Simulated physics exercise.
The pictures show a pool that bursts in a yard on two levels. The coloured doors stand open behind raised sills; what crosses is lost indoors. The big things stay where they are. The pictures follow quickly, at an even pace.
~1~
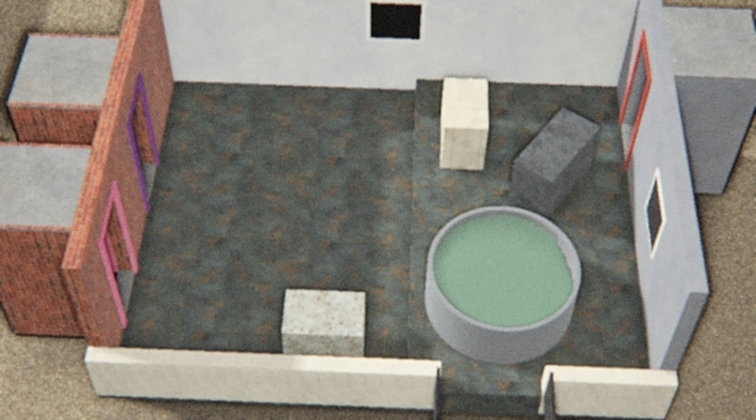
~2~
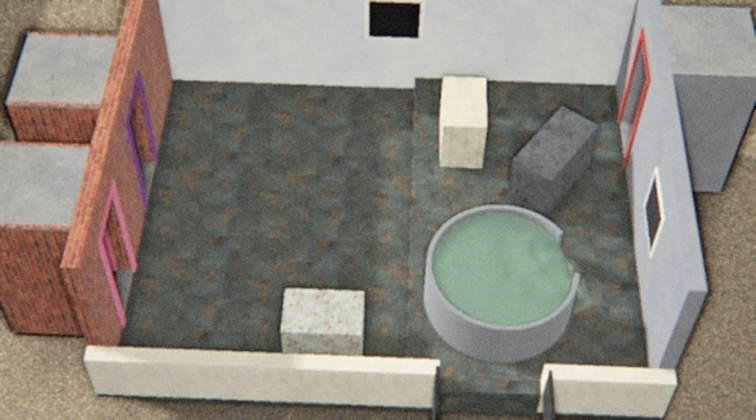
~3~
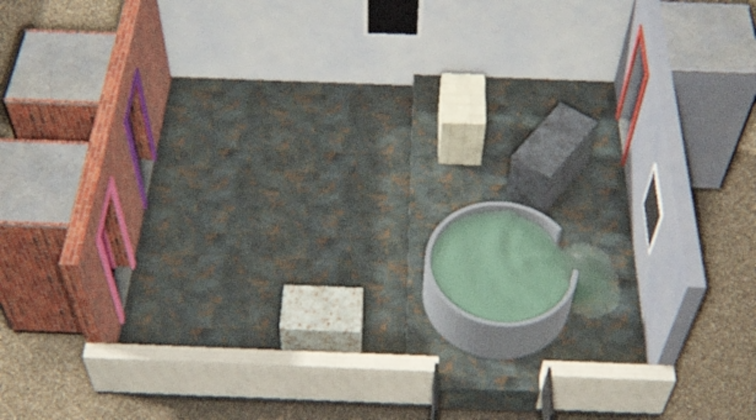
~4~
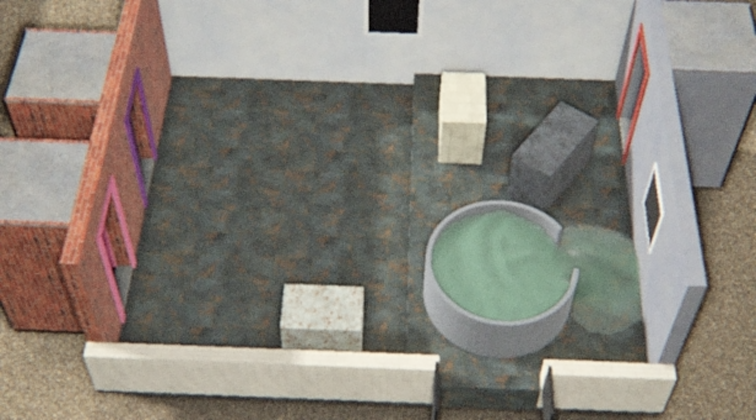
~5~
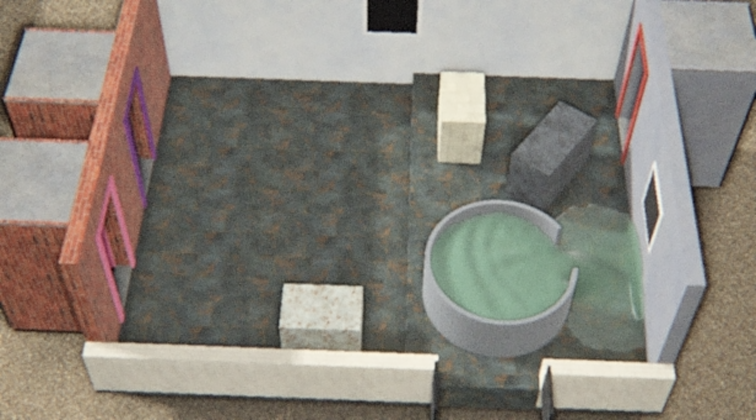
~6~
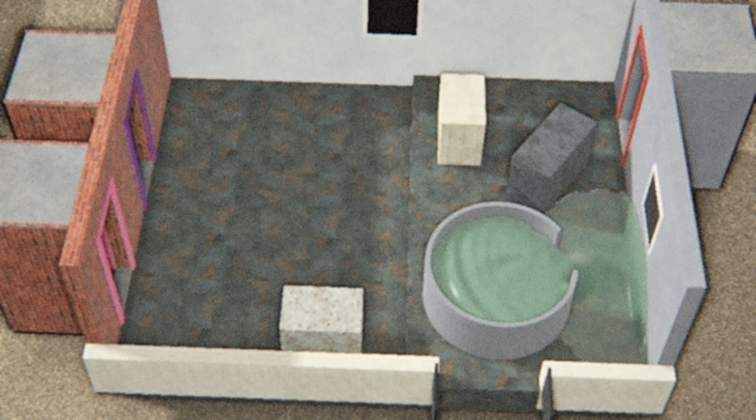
Pale green water breaks out through a gap in the right side of a round grey pool, spreading across the dark floor towards the right wall and then up along it, while ripples swirl inside. The walled yard is seen from high above, the view shifting barely. Pink and purple doorways line the brick left wall, a red one the right, with white, dark grey and speckled blocks standing around.
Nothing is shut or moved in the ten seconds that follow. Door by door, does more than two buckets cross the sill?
The red door floods; the purple door holds within the limit; the pink door holds within the limit.
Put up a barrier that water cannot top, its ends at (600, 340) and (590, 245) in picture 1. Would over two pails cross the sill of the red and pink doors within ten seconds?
In short: The red one floods, the pink one stays under.
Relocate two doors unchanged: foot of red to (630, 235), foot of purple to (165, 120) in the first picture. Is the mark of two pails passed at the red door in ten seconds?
In short: The red one floods.
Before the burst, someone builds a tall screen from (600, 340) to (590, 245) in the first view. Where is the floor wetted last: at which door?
It is the door marked pink.
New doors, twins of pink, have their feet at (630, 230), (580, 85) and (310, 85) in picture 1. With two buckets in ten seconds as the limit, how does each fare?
In that order: Floods, takes more, keeps below it.
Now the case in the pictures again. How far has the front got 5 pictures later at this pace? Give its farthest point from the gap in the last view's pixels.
I would point to (607, 93).
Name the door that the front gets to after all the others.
Last comes the pink one.
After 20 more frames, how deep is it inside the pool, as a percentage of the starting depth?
Near 42 in a hundred.
A moment on, water covers 10 % of the floor; the red door wet at the sill, nothing in, the purple door not reached, the pink door not reached.
Next, water covers 20 % of the floor; the red door under two buckets in, the purple door not reached, the pink door not reached.
Then, water covers 30 % of the floor; the red door over two buckets in, the purple door not reached, the pink door not reached.
Later, water covers 60 % of the floor; the red door far over two buckets in, the purple door not reached, the pink door not reached.
In the end, water covers 90 % of the floor; the red door far over two buckets in, the purple door wet at the sill, nothing in, the pink door wet at the sill, nothing in.
